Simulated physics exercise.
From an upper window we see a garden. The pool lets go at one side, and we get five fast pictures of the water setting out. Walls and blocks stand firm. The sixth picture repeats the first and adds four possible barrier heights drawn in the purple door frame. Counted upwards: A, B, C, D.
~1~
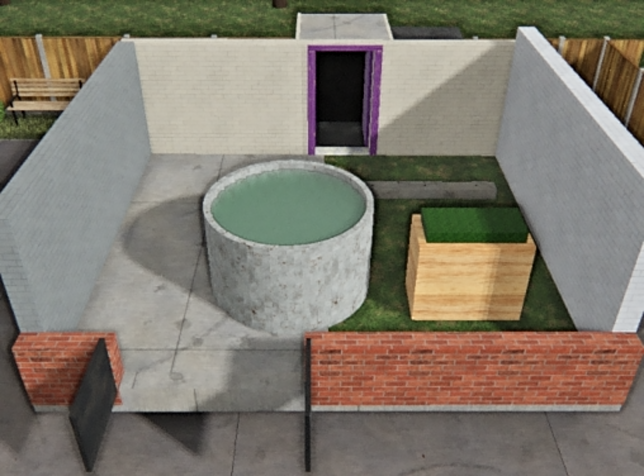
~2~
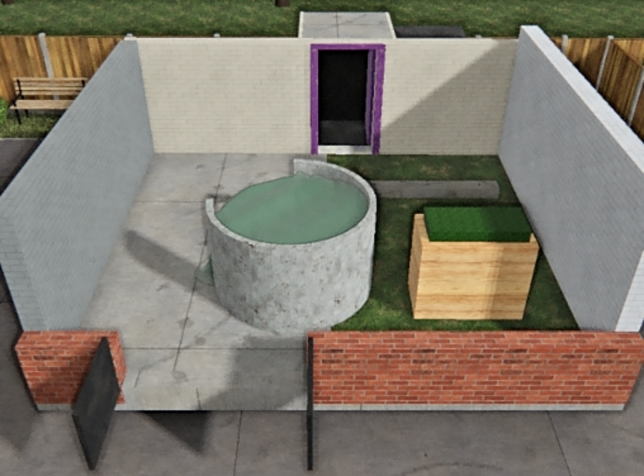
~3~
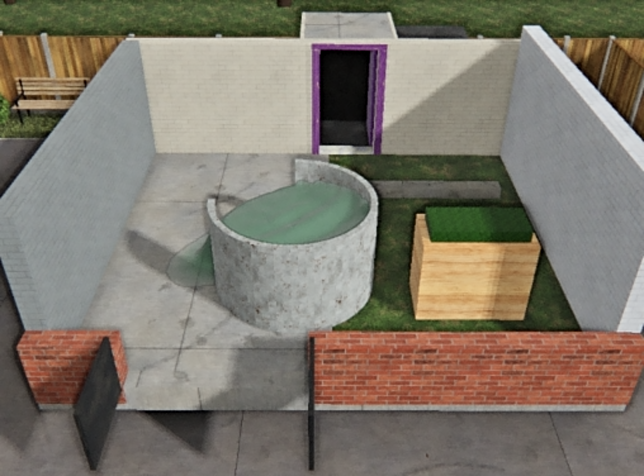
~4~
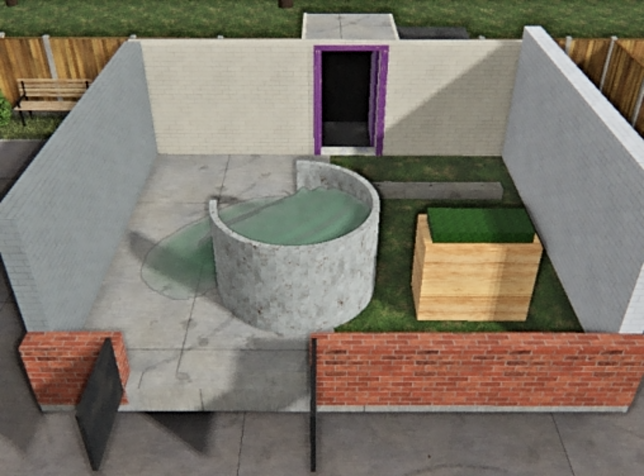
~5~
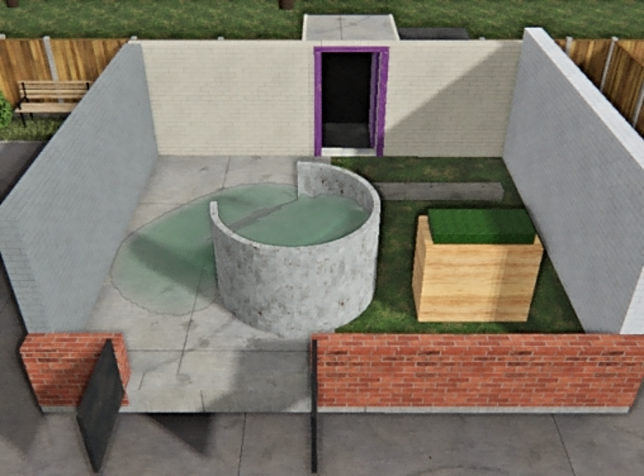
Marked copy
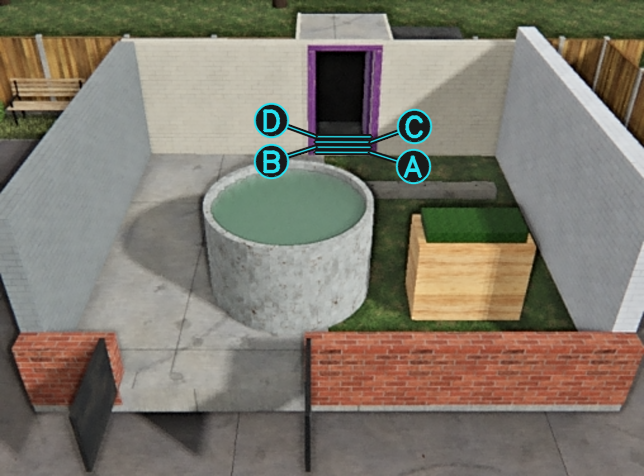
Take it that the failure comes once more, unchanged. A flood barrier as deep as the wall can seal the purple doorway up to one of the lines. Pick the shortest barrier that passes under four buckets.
It is B.
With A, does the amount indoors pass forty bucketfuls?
No, it does not.
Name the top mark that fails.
A it is.
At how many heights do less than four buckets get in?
Three of them.
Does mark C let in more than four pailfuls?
No.
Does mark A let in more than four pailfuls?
Yes.
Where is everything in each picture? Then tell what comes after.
In the first picture, water in the pool at rest, its middle at (289, 206); foot of the purple doorway at (342, 155); open gate at (210, 329).
In the second picture, 2 % of the ground under water, visible out to (207, 279).
In the third picture, 6 % of the ground under water, visible out to (176, 276).
In the fourth picture, 11 % of the ground under water, visible out to (149, 277).
In the fifth picture, 20 % of the ground under water, visible out to (122, 252).
In cyan, A at (342, 152); B at (342, 147); C at (343, 142); D at (343, 136); from the bottom up A, B, C, D.
For mark A, some 15 bucketfuls get in.
For mark B, a splash gets over, under a bucket.
For mark C, nothing gets over.
For mark D, nothing gets over.
